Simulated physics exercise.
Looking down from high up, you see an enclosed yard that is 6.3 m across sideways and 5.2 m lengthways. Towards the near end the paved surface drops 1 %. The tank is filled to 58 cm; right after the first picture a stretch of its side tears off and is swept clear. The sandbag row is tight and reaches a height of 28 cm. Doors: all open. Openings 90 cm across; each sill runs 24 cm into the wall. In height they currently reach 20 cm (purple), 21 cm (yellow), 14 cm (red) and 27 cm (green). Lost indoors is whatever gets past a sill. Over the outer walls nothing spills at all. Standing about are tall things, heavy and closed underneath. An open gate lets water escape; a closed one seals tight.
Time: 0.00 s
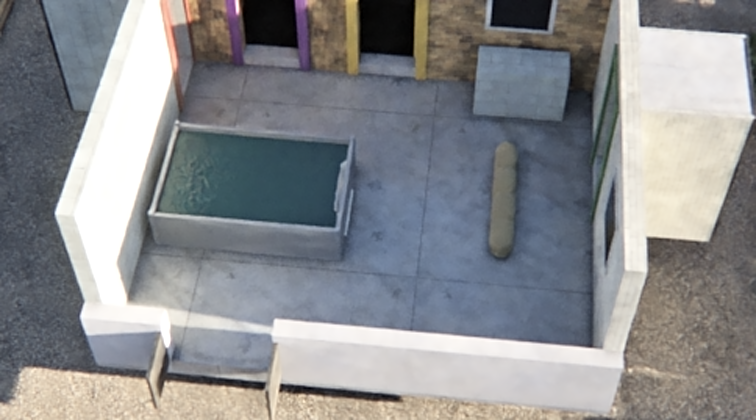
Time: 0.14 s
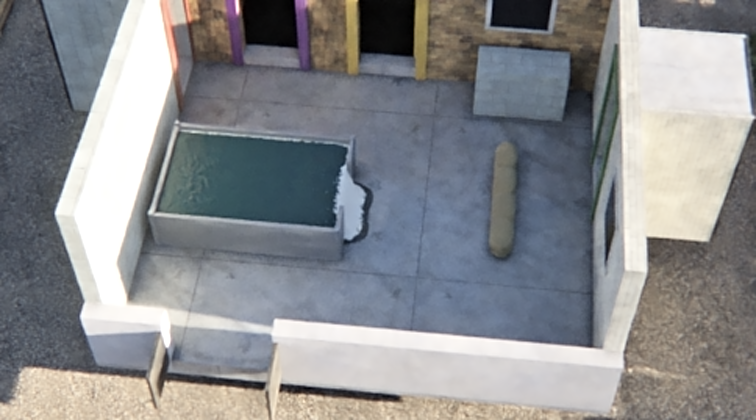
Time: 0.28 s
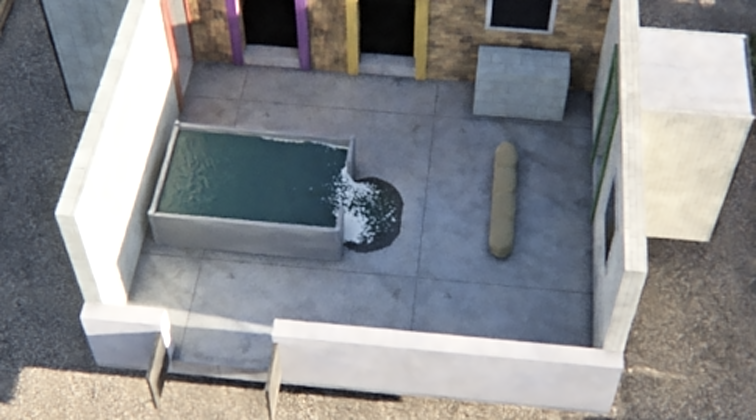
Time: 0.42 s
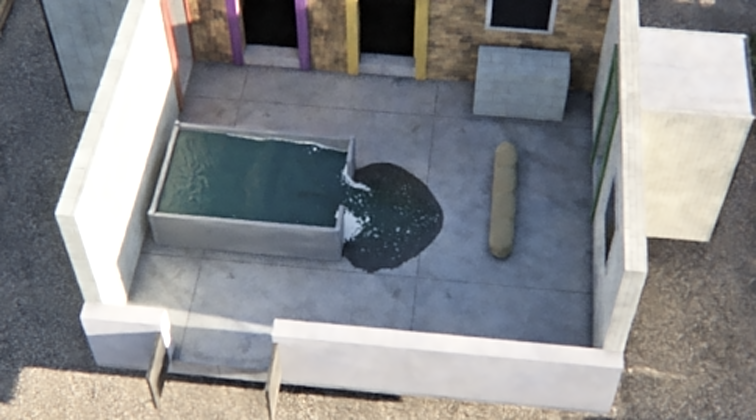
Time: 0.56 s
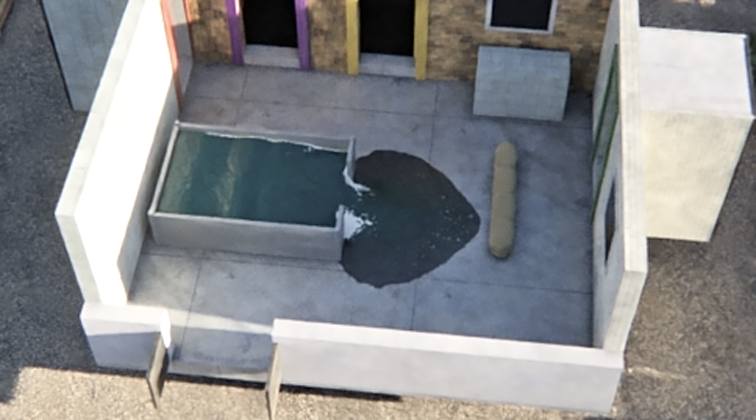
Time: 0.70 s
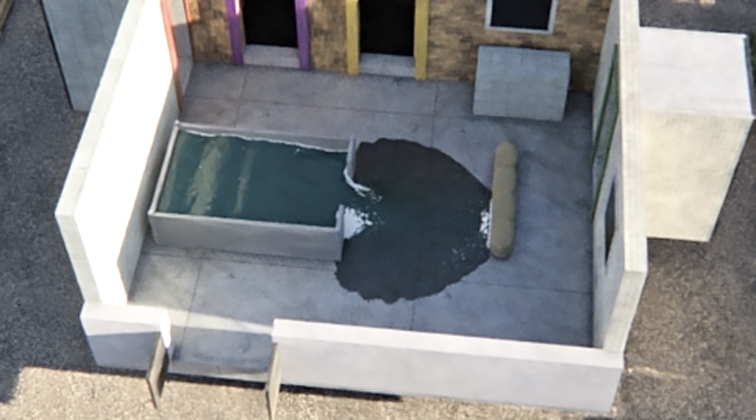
The clip shows a walled yard with a rectangular water tank whose right side breaks open; water pours through the gap and spreads across the grey floor in a widening dark pool, reaching a tan, rounded barrier.
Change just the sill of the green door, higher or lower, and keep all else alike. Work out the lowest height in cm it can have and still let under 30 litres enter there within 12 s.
The lowest such height is roughly 8.5 cm.
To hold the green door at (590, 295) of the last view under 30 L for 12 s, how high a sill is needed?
8.5 cm.
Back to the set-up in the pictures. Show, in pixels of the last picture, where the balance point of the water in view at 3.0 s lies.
The centre of all the water is around (362, 219).
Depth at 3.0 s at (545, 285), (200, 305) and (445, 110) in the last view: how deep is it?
Ordered as asked: 2, 0, 8 cm.
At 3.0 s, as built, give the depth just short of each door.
Depths in cm - purple: 0, yellow: 6, red: 0, green: 5.
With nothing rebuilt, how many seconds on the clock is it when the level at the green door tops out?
Around 7.0 seconds.
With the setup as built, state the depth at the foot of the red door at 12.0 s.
8.5 cm.
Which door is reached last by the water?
Last: Red.
After 1.4 s water covers 25 % of the floor, deepest (33 cm) near (353, 218); it has not reached the green door.
After 3.0 s water covers 40 % of the floor, deepest (26 cm) near (566, 382); 5 cm at the green door, 0 litres in over its 27 cm sill.
After 12.0 s water covers 95 % of the floor, deepest (12 cm) near (469, 372); 8 cm at the green door, 0 litres in over its 27 cm sill.
At the green door as built, the water arrived by 2.8 s and peaked near 13 cm at 7.0 s.
Run again over the same 12 s with other heights there, 47 litres in over 7 cm, 18 litres over 9.5 cm. The limit of 30 litres is kept from about 8.5 cm up.
